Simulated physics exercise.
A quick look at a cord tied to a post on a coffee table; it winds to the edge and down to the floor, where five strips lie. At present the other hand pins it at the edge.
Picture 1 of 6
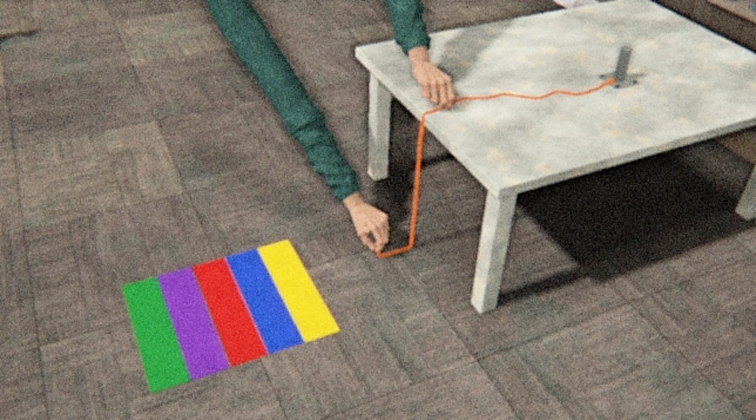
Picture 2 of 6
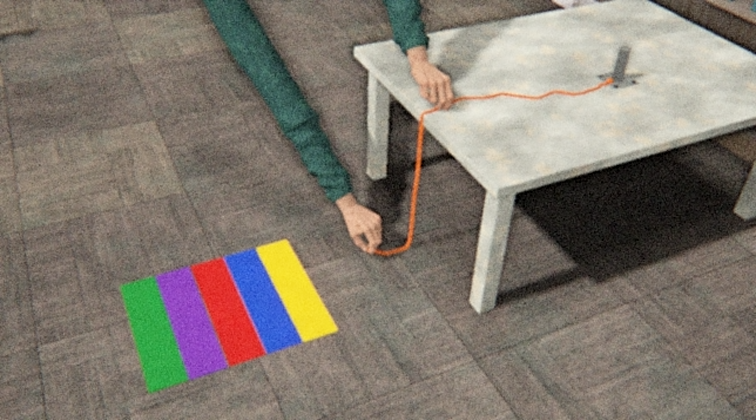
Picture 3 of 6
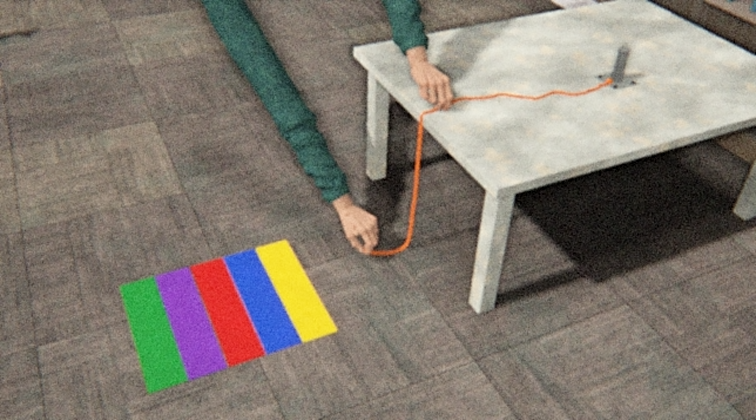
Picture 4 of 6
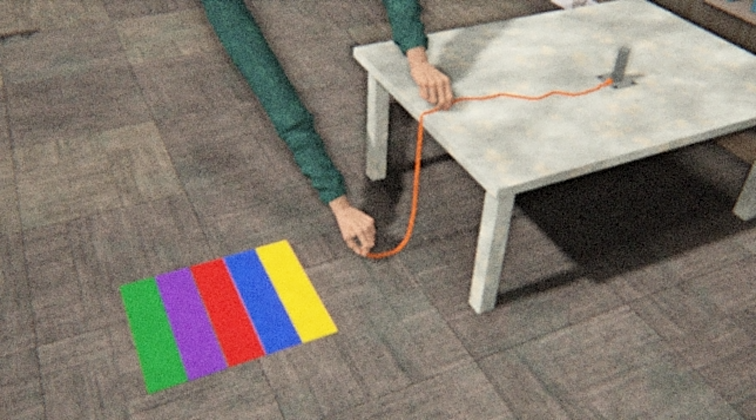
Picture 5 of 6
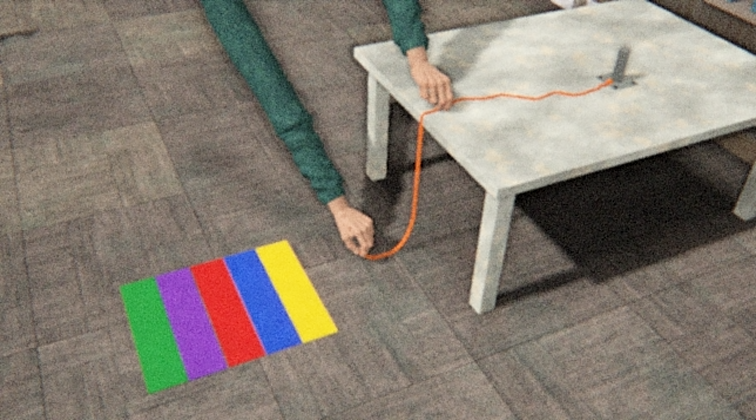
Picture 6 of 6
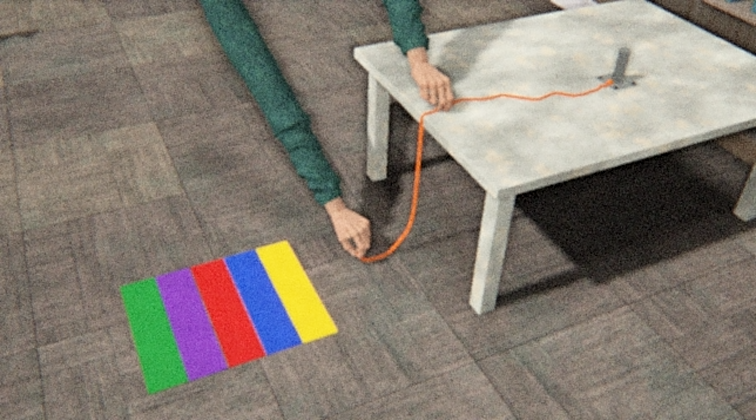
On a carpeted floor beside a coffee table, one hand pinning an orange cord at the edge, another drawing its end slightly left.
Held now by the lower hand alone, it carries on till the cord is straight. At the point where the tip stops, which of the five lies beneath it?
The blue strip lies beneath it.
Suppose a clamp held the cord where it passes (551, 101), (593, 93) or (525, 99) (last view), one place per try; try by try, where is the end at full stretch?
Per try (px, approx.): (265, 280), (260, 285), (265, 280).
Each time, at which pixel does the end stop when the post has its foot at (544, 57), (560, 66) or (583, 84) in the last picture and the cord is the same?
In pixels, the answers are (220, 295), (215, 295) and (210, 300).
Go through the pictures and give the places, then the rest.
In the first frame, end (376, 248); yellow (313, 318); blue (278, 329); red (242, 341); purple (203, 353); green (164, 366).
In the second frame, end (369, 250); cord through (592, 90) (536, 98) (472, 98) (422, 126) (416, 183) (410, 238).
In the third frame, end (365, 251).
In the fourth frame, end (362, 252); cord through (591, 91) (536, 99) (471, 99) (421, 127) (416, 184) (407, 239).
In the fifth frame, end (360, 253).
In the sixth frame, end (357, 254); cord through (592, 92) (536, 100) (472, 100) (422, 128) (417, 185) (401, 240).
Early on, end near (307, 269); over yellow.
Midway, end near (275, 278); over yellow.
At the end of the slack, end near (256, 284); over blue. It gets as far as the blue strip.
